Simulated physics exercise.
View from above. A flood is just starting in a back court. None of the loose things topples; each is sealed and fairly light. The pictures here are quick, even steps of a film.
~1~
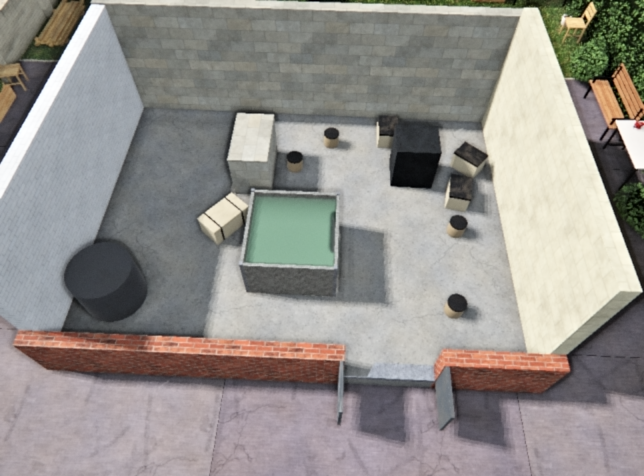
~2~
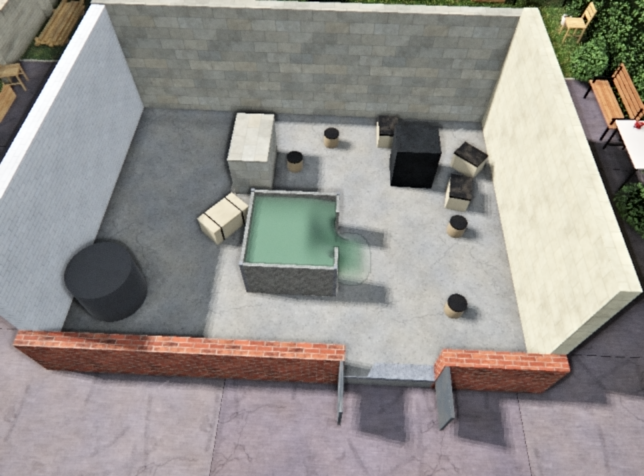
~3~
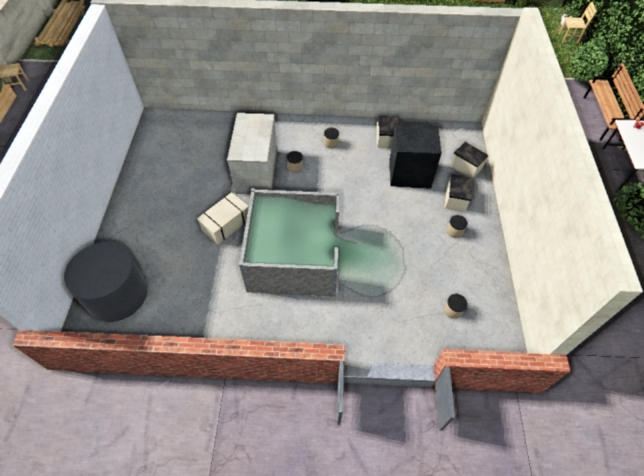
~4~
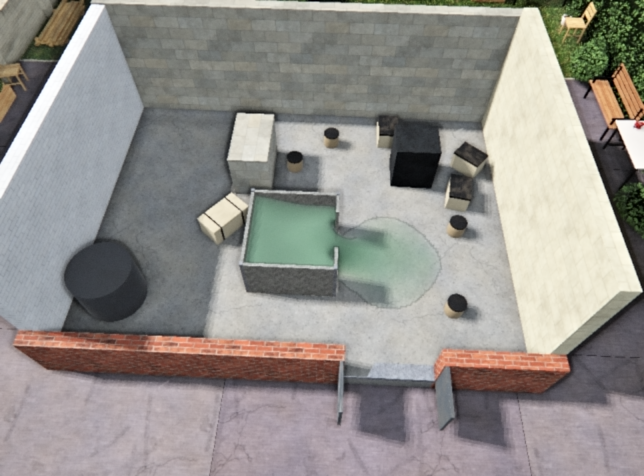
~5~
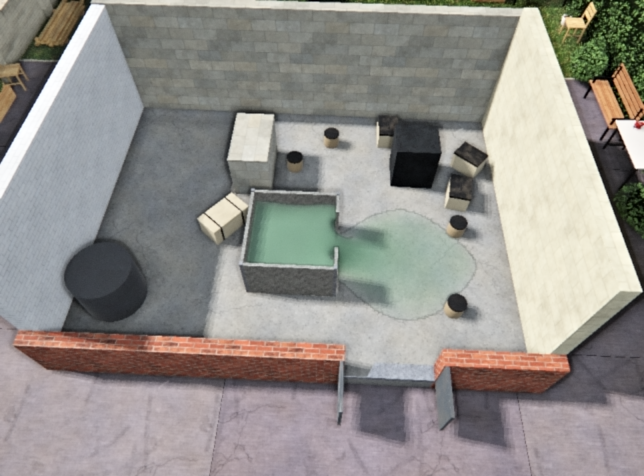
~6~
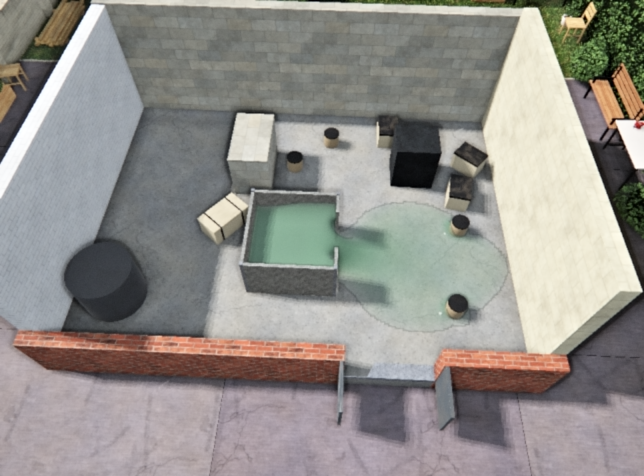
In a walled back court, green water pours from a square tank's right side, spreading across pale paving around two small pails.
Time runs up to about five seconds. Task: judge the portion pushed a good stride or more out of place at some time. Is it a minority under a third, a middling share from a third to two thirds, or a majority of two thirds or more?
A middling share.
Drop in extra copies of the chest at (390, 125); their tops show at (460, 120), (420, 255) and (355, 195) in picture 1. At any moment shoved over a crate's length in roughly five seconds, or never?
The answers, in order, are displaced a stride, displaced a stride and remains nearby.
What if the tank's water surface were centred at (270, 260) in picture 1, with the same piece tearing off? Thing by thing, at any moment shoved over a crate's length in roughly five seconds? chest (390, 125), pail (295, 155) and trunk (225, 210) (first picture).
First never went far, then never went far, then never went far.
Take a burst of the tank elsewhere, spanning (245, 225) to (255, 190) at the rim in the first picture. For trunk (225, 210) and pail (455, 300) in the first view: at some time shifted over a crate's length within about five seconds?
Lab note - in sequence: Made it that far; never that far.
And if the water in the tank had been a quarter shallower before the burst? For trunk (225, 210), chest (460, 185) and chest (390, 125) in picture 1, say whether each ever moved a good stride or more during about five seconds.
As asked: Fell short, went the distance, fell short.
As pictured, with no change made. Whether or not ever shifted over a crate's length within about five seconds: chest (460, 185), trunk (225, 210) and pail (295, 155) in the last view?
Item one gets that far, item two never gets that far, item three never gets that far.
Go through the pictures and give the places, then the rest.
The first picture shows a pail at (459, 222), on the bottom; a pail at (457, 302), on the bottom; 0 of 8 have shifted.
The second picture shows a pail at (459, 222), on the bottom; a pail at (457, 302) rests on the ground; 0 of 8 have shifted.
The third picture shows a pail at (459, 222), on the bottom; a pail at (457, 302), on the bottom; 0 of 8 have shifted.
The fourth picture shows a pail at (459, 222), on the bottom; a pail at (457, 302) rests on the ground; 0 of 8 have shifted.
The fifth picture shows a pail at (459, 222), on the bottom; a pail at (457, 302) rests on the ground; 0 of 8 have shifted.
The sixth picture shows a pail at (461, 221), on the bottom, close to its start; a pail at (458, 303), on the bottom; 0 of 8 have shifted.
A moment on, 1 of 8 are well off their spots; 0 afloat.
Next, 4 of 8 are well off their spots; 2 afloat.
Later, 4 of 8 are well off their spots; 1 afloat.
In the end, 5 of 8 are well off their spots, and 5 have been at some point; 1 afloat.
